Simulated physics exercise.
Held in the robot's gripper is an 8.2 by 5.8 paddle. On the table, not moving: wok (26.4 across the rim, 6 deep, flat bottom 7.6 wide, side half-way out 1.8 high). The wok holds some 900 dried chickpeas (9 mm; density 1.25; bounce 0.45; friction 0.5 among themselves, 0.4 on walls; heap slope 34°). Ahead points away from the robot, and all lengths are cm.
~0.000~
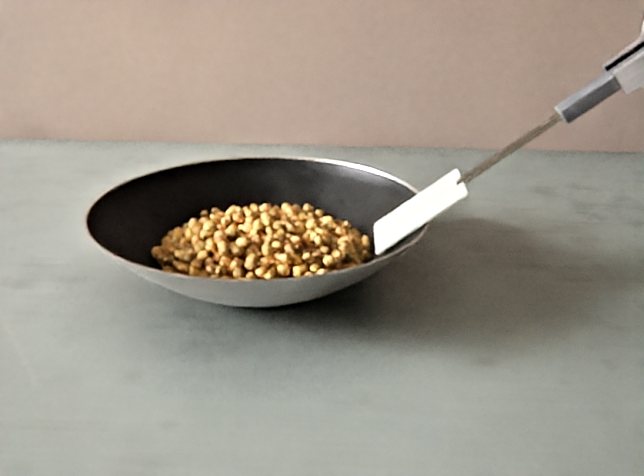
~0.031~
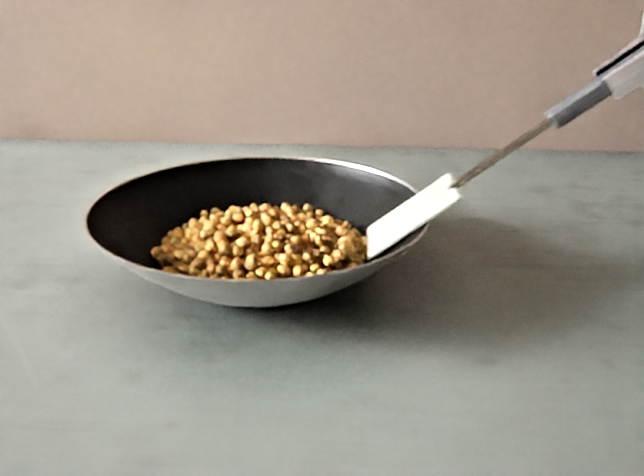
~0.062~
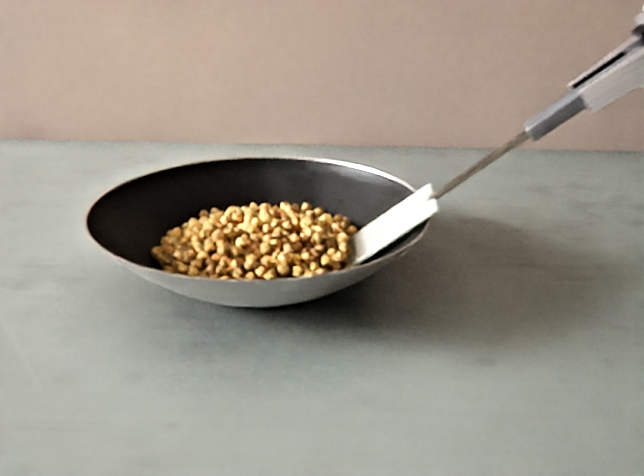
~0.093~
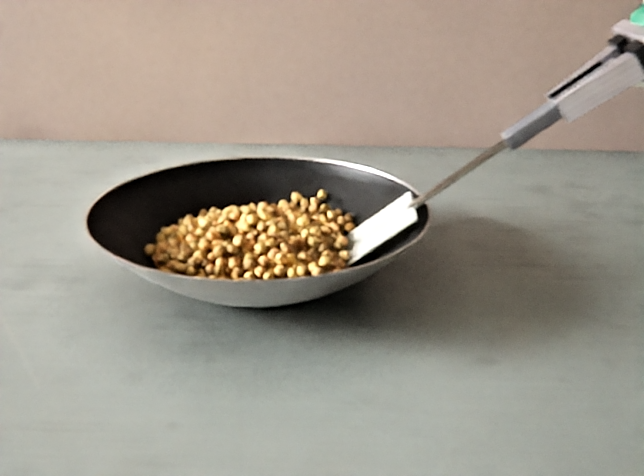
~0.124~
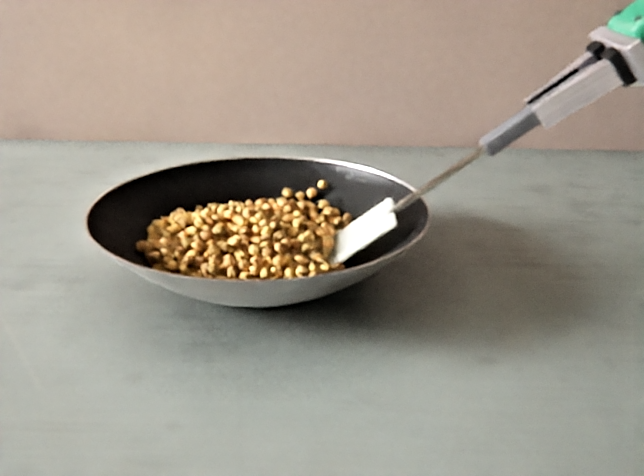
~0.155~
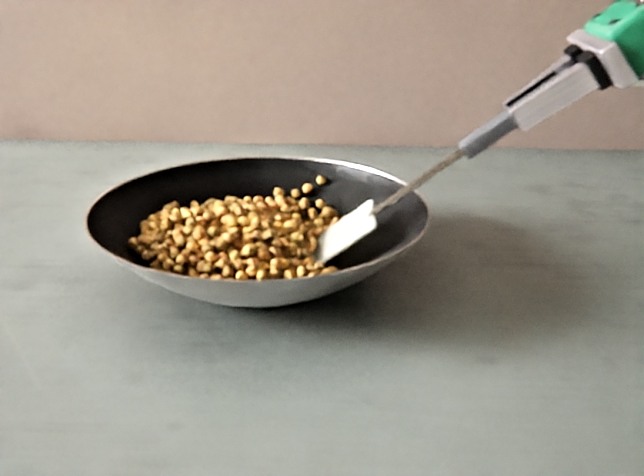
In the video, a robotic arm holding a white paddle at a slant reaches into a dark-lined wok of dried chickpeas on a gray table, moves leftward and pushes the heap toward the left side while the wok stays still.
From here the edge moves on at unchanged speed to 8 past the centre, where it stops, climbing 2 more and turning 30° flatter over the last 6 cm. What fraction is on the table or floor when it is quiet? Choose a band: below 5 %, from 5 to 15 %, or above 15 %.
That share falls below 5 %.
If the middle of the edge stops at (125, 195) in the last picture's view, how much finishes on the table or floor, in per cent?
Around 20 percent.
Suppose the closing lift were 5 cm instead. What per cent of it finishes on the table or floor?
It comes to near 5 percent.
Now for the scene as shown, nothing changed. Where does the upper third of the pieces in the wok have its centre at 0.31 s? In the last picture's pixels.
(173, 218).
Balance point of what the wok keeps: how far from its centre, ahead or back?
I'd say close to 4.0 cm toward the front.
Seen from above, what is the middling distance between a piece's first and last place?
About 4 cm.
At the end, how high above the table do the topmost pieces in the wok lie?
Height at rest: Roughly 7.5 cm.
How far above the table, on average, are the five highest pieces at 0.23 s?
They are around 5 cm up.
After 0.23 s, sloping 38°, highest piece 6 above the table; 900 in the wok.
After 0.31 s, sloping 22°, highest piece 6 above the table; 900 in the wok.
After 0.54 s, sloping 8°, highest piece 7 above the table; 883 in the wok, 15 on the table or floor, 2 on the blade or in flight.
After 1.59 s, sloping 8°, highest piece 7 above the table; 882 in the wok, 18 on the table or floor.
At rest, 882 in the wok, 18 on the table or floor. That is 2 % on the table or floor.
